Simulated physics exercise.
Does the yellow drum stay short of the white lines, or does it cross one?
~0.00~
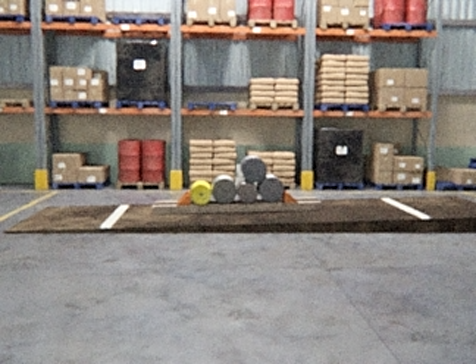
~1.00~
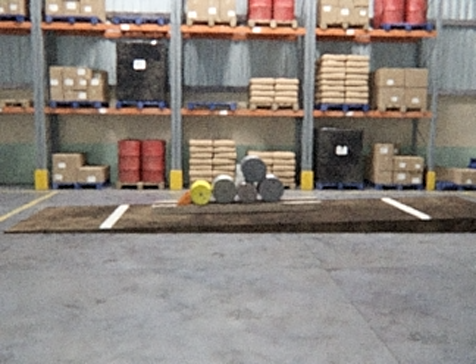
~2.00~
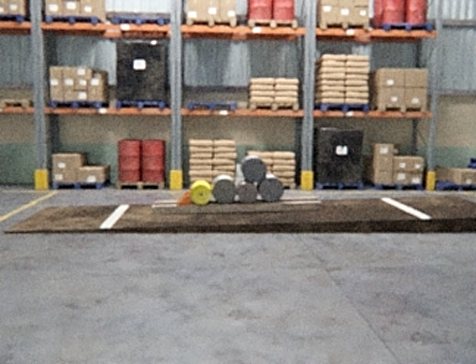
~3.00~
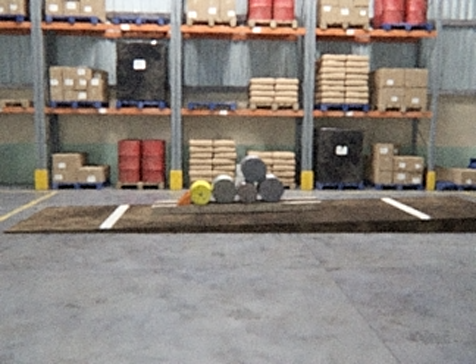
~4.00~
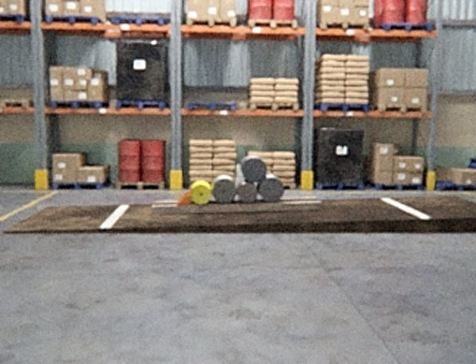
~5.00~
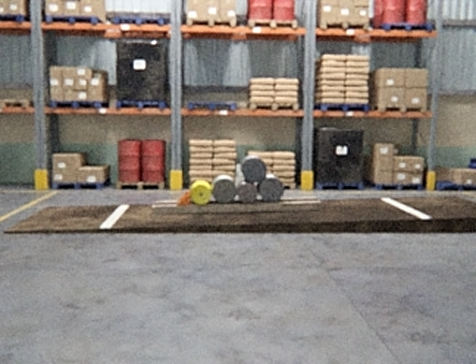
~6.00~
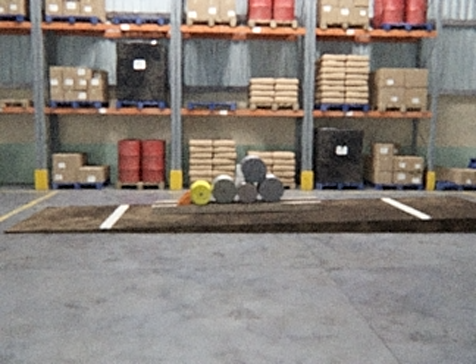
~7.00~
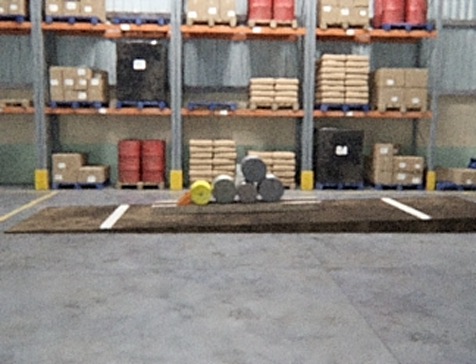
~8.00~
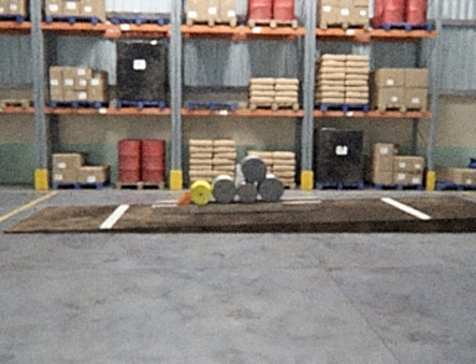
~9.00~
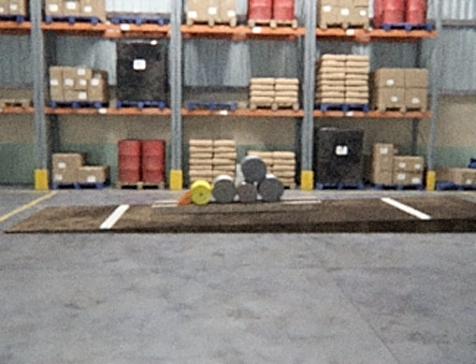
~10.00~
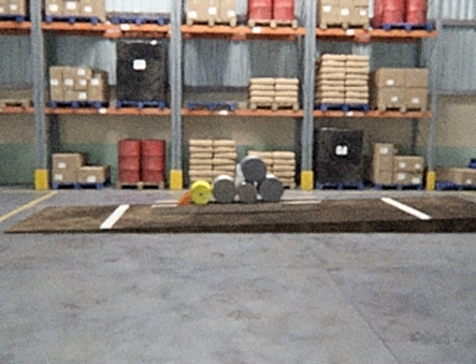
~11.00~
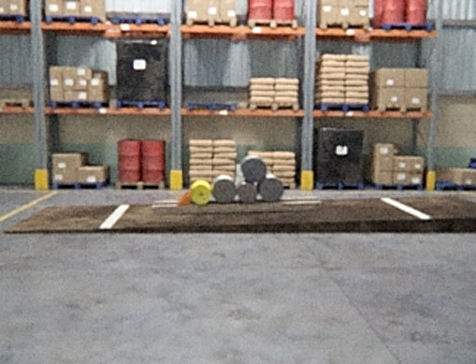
The yellow drum stays short of the white lines. It remains in its place at the left of the stack.
In a warehouse, the right wedge disappears from beside stacked drums, and the stack stays put.
